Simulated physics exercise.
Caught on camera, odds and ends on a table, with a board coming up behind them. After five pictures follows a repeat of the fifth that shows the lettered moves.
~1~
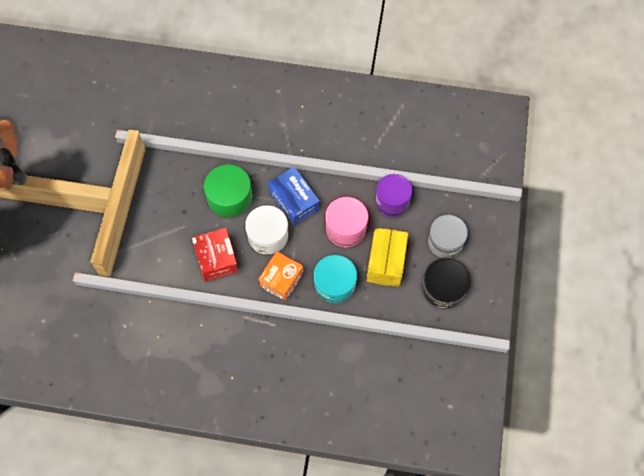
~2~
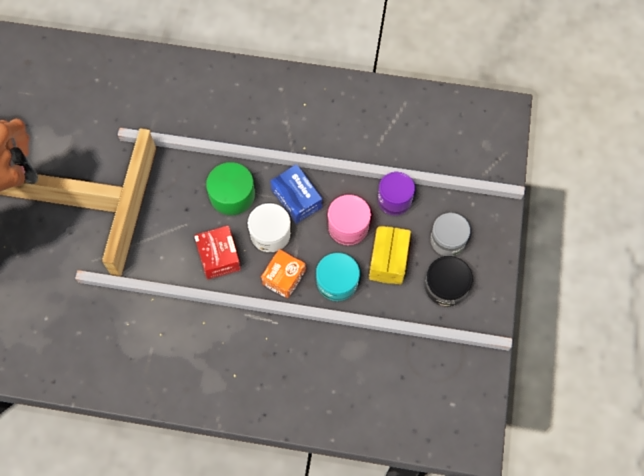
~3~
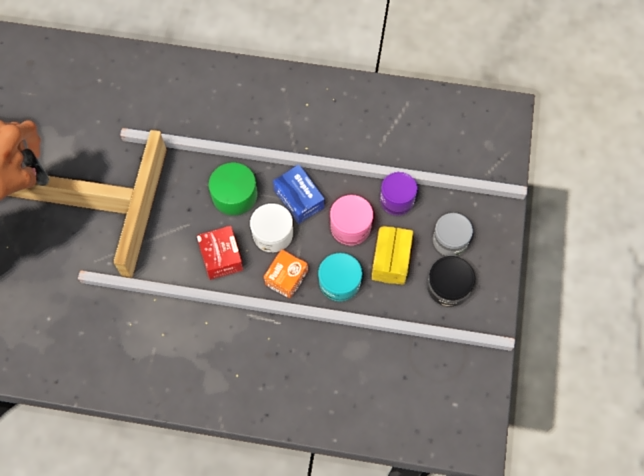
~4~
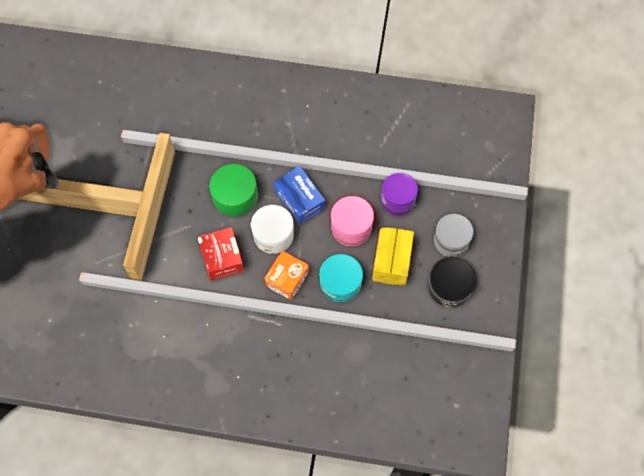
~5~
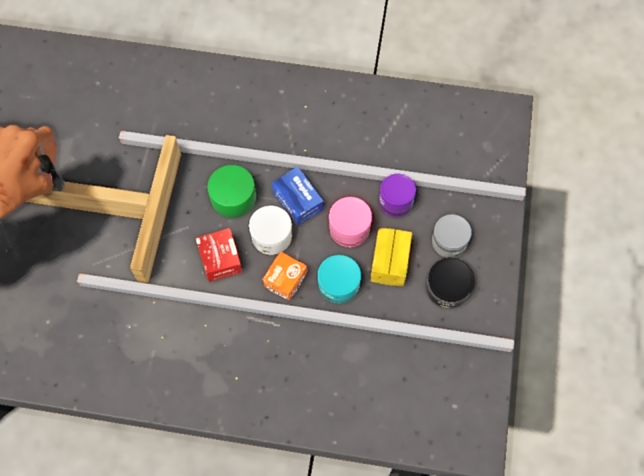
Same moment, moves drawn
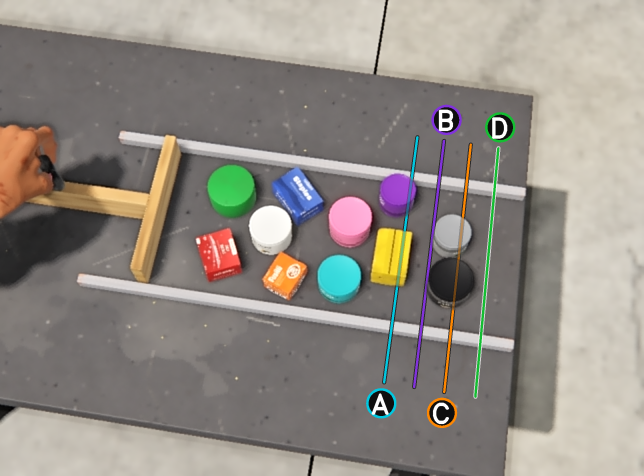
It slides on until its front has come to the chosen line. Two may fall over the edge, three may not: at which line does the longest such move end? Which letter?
No third one falls up to A.
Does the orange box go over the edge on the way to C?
No.
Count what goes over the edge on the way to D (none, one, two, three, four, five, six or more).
In all, six or more.
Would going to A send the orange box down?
By then, no.
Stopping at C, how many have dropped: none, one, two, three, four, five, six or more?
In all, six or more.
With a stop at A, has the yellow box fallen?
No.
On the copy, A at (402, 252); B at (430, 257); C at (458, 261); D at (488, 265).
On A. First, board (240, 213); blue box (318, 192); orange box (291, 277).
Then, board (330, 226); black jar (475, 296); grey jar (466, 234).
Finally, board (400, 236); black jar over the edge; grey jar (523, 238); one fallen.
By contrast, B drops four; C drops seven; D drops eight.
